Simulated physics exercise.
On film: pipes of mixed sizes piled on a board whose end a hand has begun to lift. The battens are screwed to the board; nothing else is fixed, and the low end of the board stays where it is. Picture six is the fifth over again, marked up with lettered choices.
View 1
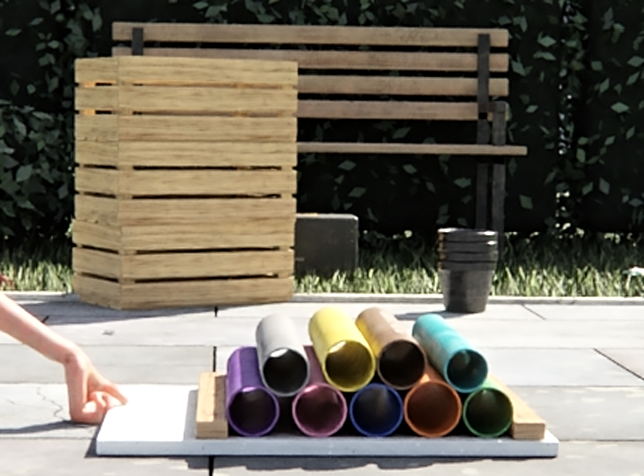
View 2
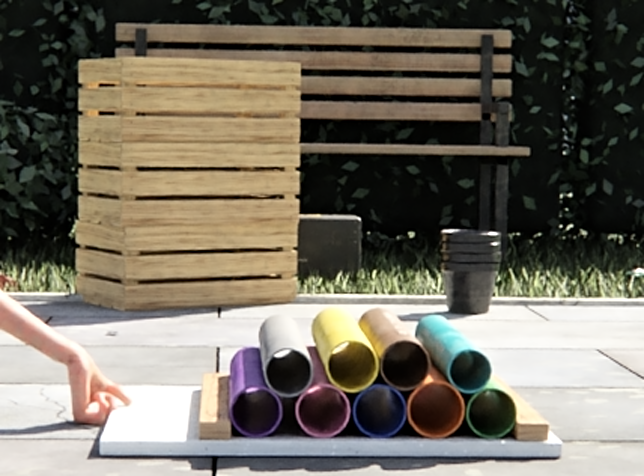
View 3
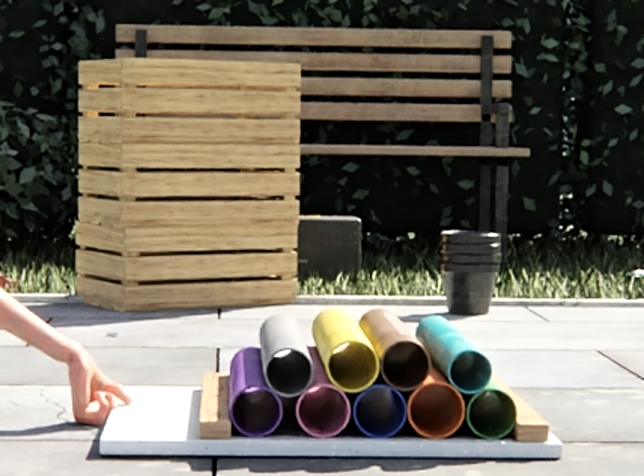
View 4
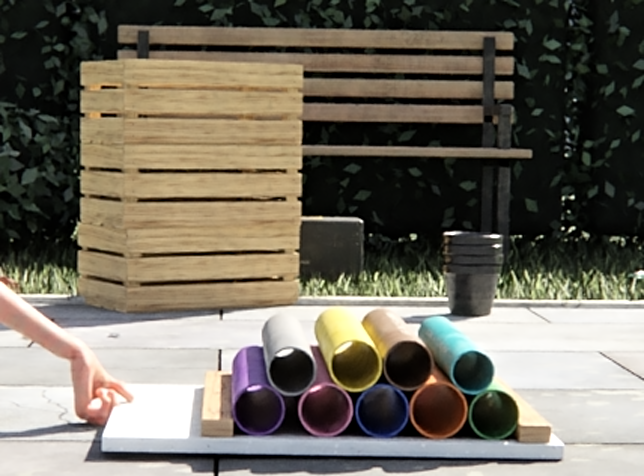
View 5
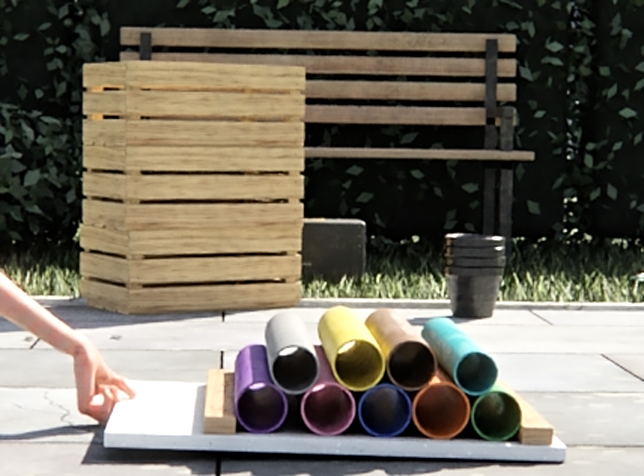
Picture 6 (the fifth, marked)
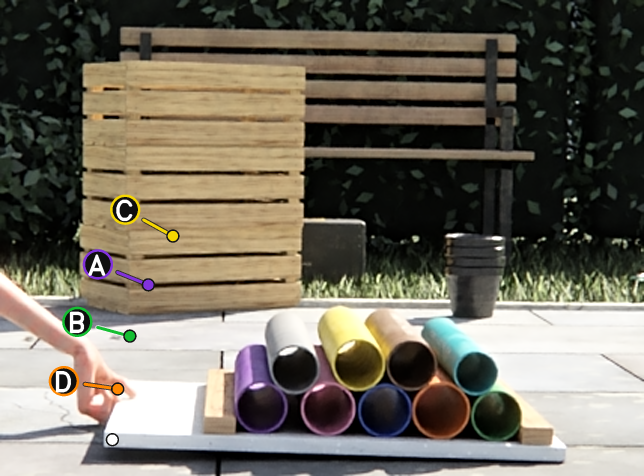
A hand slightly raising the left end of a white board, with colourful pipes stacked between wooden battens, near a bench.
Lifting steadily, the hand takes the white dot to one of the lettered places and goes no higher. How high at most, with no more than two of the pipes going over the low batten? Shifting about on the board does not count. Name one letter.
The answer is mark C.
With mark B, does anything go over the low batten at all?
No.
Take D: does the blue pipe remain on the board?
Yes, with D.
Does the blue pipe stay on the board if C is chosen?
Yes, with C.
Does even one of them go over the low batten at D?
No.
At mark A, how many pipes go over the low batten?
It comes to none.
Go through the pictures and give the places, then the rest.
The first frame shows orange pipe (432, 408); grey pipe (285, 372).
The second frame shows grey pipe (289, 372); yellow pipe (352, 366).
The third frame shows board (324, 411); purple pipe (256, 411); pink pipe (323, 411).
The fourth frame shows board (325, 410); purple pipe (259, 409); pink pipe (326, 410).
The fifth frame shows board (327, 409); purple pipe (261, 407); pink pipe (328, 408).
On the marked copy, A at (148, 285); B at (130, 336); C at (173, 236); D at (118, 389); the white dot at (112, 440).
With C. Early on, board at 17°.
Further on, board at 28°.
At the end, board at 28°, one over the low batten (turquoise).
As for the rest, A none over the low batten; B none over the low batten; D none over the low batten.
